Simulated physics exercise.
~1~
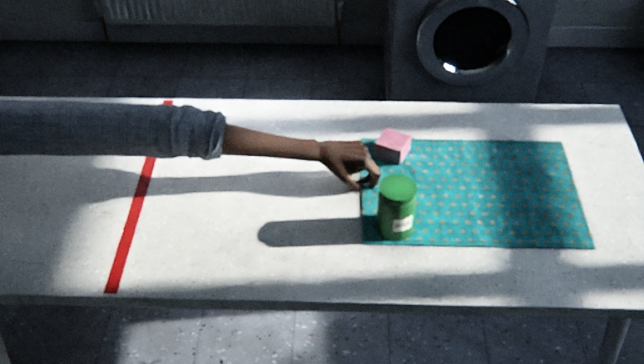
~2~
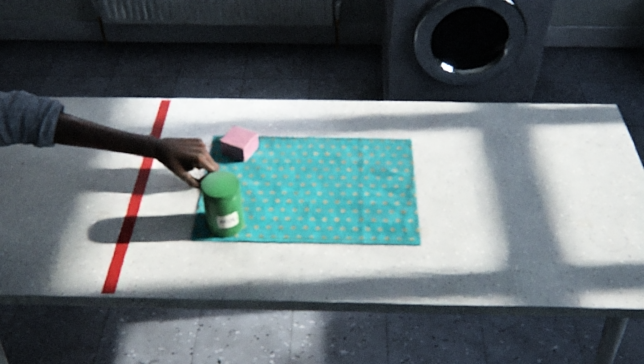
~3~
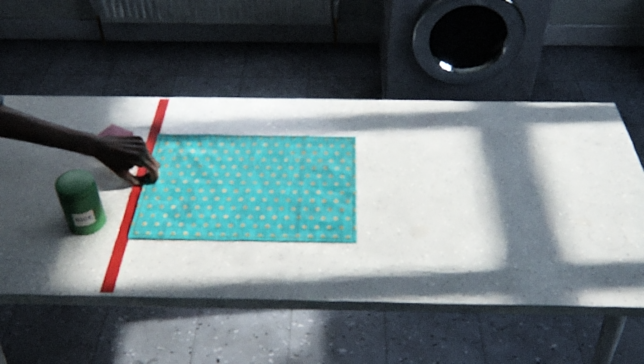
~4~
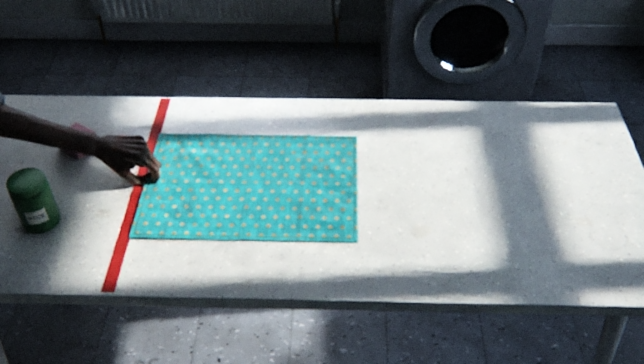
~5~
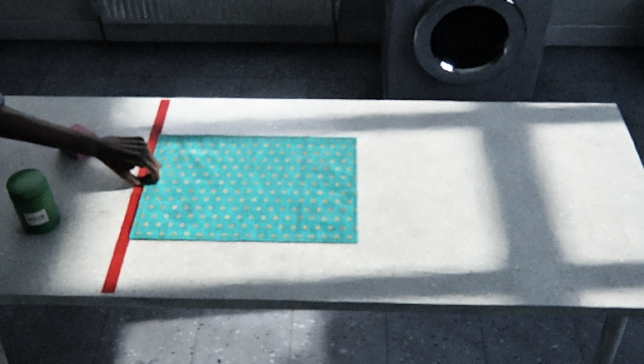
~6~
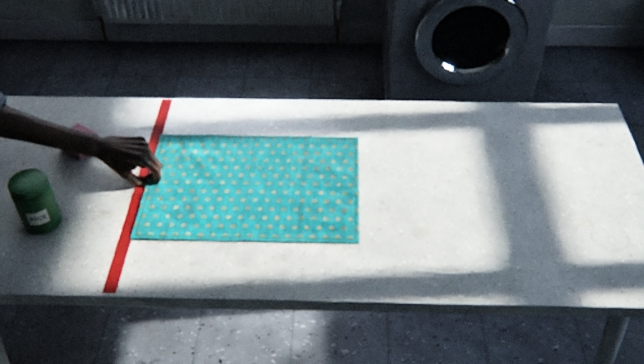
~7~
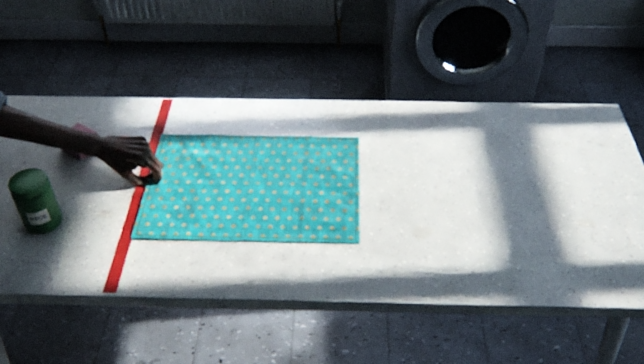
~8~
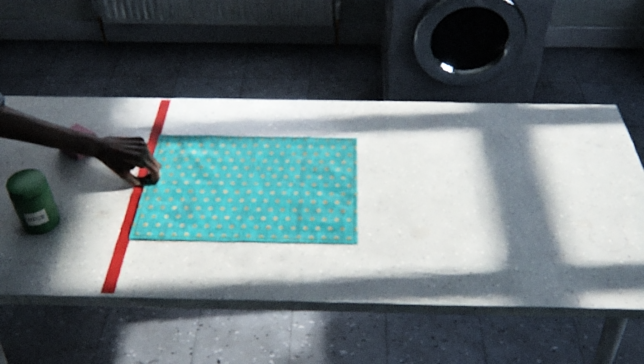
On a pale table, a hand pulls a turquoise cloth left to a red strip, jar and pink block sliding off beyond it.
